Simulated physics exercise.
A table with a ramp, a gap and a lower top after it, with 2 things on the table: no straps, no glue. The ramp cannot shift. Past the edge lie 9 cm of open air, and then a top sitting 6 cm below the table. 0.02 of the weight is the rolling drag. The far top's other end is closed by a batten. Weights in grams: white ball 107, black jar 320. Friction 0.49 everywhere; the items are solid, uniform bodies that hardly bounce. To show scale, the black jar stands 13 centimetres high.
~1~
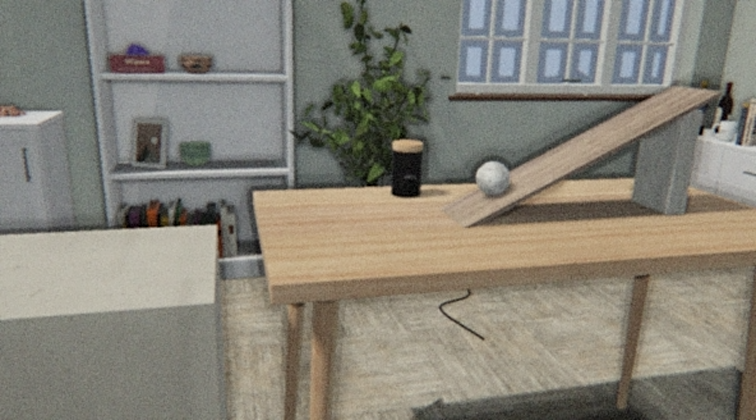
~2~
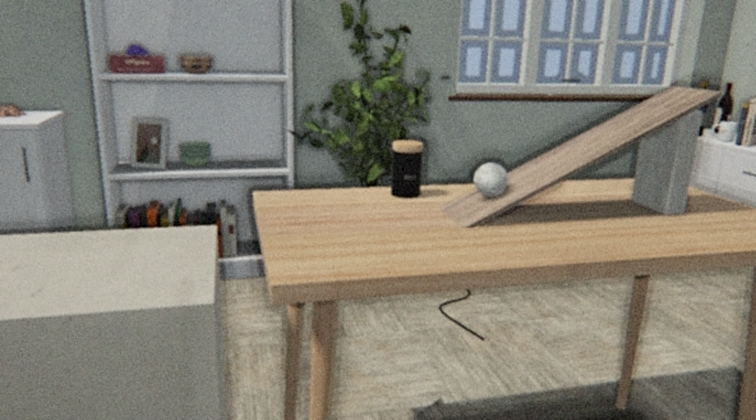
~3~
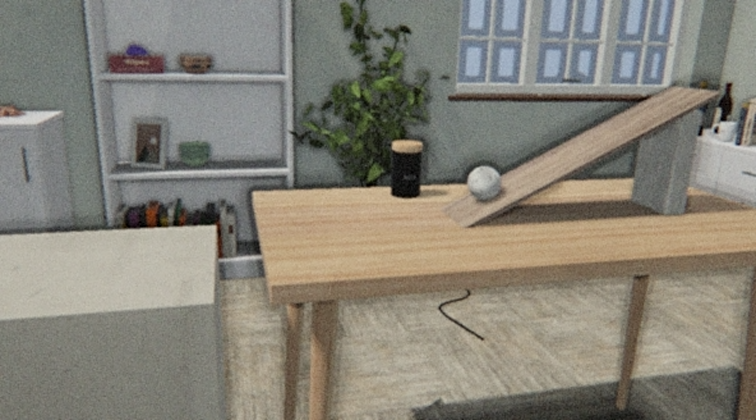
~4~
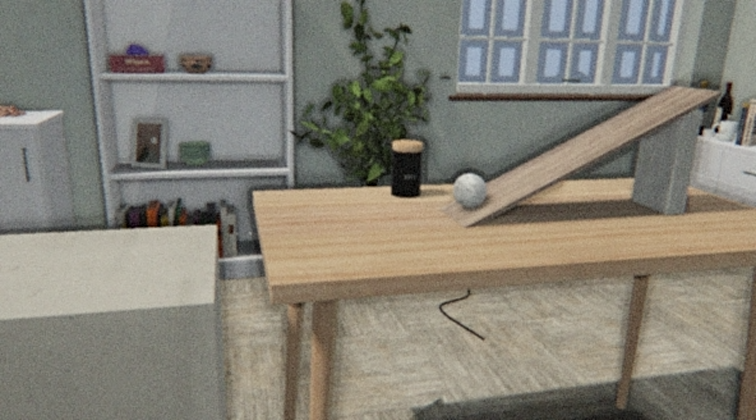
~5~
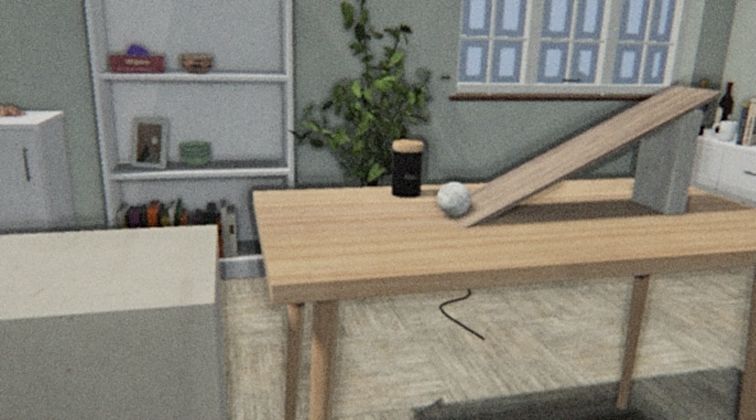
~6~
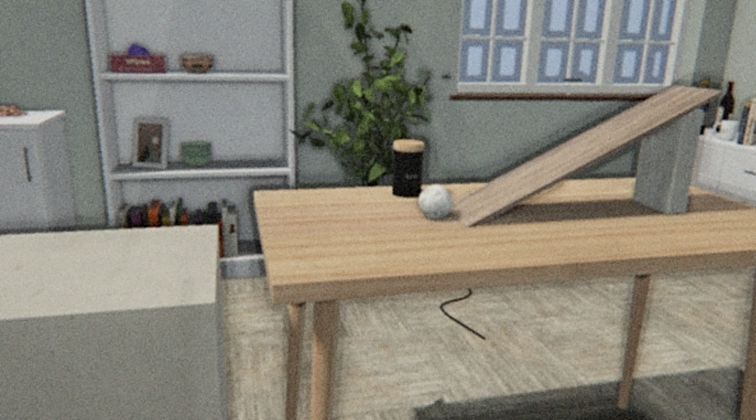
A wooden table holds a black jar while a white ball rolls left off a ramp.
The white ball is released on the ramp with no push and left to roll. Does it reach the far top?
Yes.
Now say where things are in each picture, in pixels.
In the first frame, 51 cm to the edge; white ball (493, 178); black jar (407, 169).
In the second frame, 51 cm to the edge; white ball (491, 180); black jar (407, 169).
In the third frame, 50 cm to the edge; white ball (484, 183); black jar (406, 169).
In the fourth frame, 46 cm to the edge; white ball (470, 191); black jar (407, 169).
In the fifth frame, 42 cm to the edge; white ball (454, 199); black jar (407, 169).
In the sixth frame, 38 cm to the edge; white ball (436, 202); black jar (408, 169).
Then, 0.20 s past the last view, 23 cm to the edge; white ball near (371, 205).
Then, 0.40 s past the last view, 9 cm to the edge; white ball near (305, 208).
Then, 0.60 s past the last view, 4 cm past the table's edge; white ball near (239, 220).
Then, 1.10 s past the last view, 20 cm past the table's edge; white ball near (159, 243).
Finally, 28 cm past the table's edge; black jar still in place (within 8 cm).
